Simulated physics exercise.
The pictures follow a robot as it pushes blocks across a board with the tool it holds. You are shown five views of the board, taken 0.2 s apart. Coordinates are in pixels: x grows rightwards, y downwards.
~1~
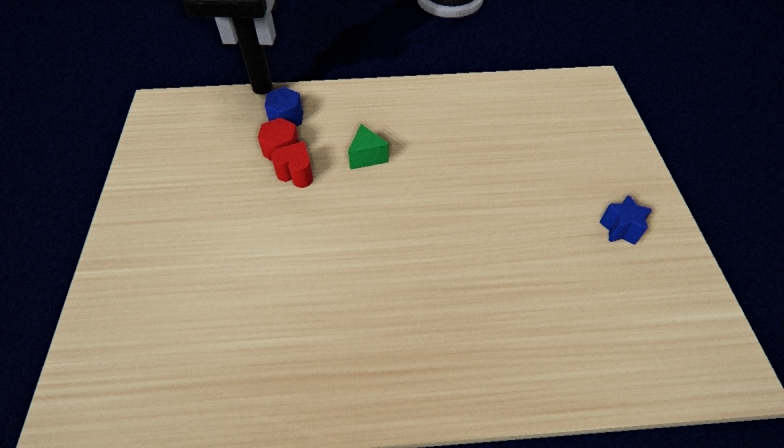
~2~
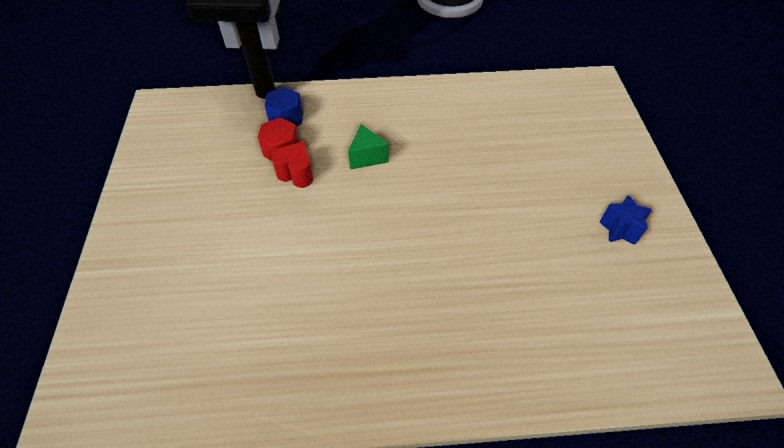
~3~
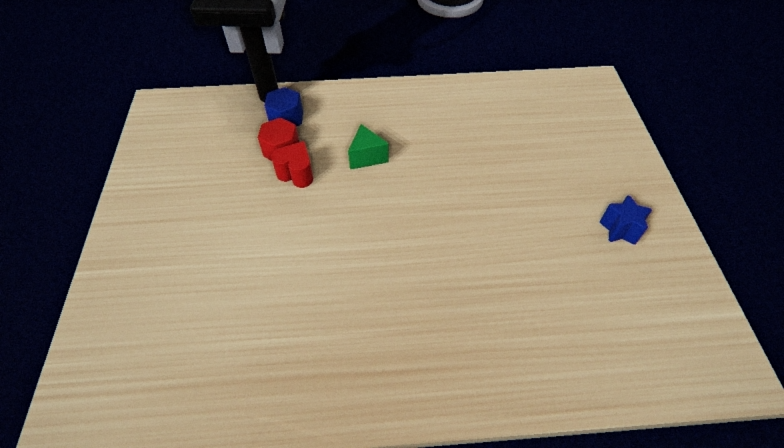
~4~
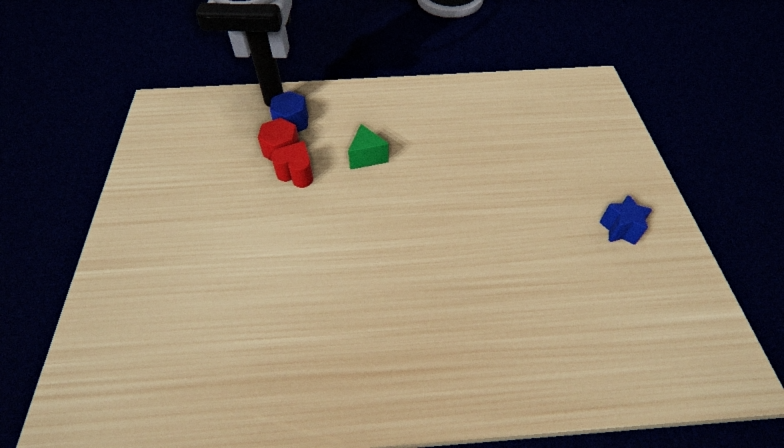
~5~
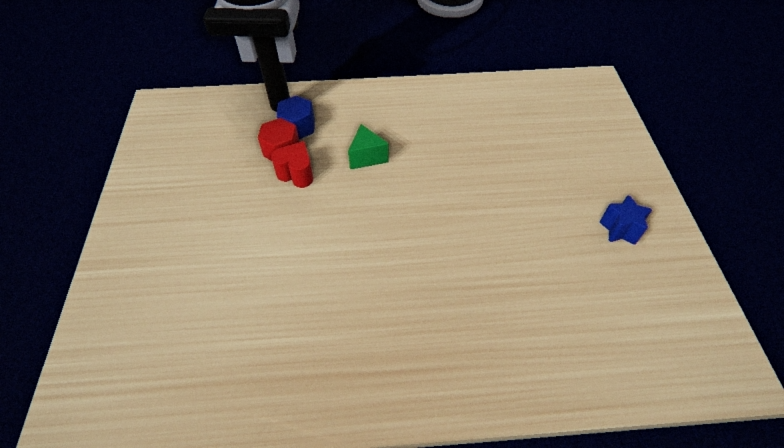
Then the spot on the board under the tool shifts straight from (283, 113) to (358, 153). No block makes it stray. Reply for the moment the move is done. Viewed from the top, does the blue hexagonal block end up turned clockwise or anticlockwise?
If we look at it from overhead, the blue hexagonal block pivots clockwise.
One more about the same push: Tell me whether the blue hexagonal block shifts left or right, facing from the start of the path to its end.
Right.
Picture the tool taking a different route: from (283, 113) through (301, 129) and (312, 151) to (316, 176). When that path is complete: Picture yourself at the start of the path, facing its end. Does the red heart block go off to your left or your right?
The red heart block is shifted sideways to the right, facing along the path from start to end.
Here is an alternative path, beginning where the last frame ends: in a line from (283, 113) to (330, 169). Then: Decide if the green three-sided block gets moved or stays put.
The green three-sided block is moved.
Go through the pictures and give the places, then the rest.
In the first picture, tool's lower end (263, 88); red hexagonal block (277, 131); red heart block (292, 155); blue hexagonal block (282, 99); green three-sided block (366, 139).
In the second picture, tool (266, 92); blocks still.
In the third picture, tool (270, 97); blocks still.
In the fourth picture, tool (275, 101); blue hexagonal block (287, 103).
In the fifth picture, tool (281, 106); red hexagonal block (277, 131); red heart block (292, 155); blue hexagonal block (294, 108); green three-sided block (366, 139).
On the path given first. One third of the way, tool (306, 119); red hexagonal block (277, 134); blue hexagonal block (316, 124), turned 15° clockwise.
Two thirds of the way, tool (331, 132); red hexagonal block (277, 134); blue hexagonal block (334, 141), turned 35° clockwise.
At the end, tool (357, 146); red hexagonal block (277, 134); red heart block still; blue hexagonal block (337, 152), turned 65° clockwise; green three-sided block (376, 144).
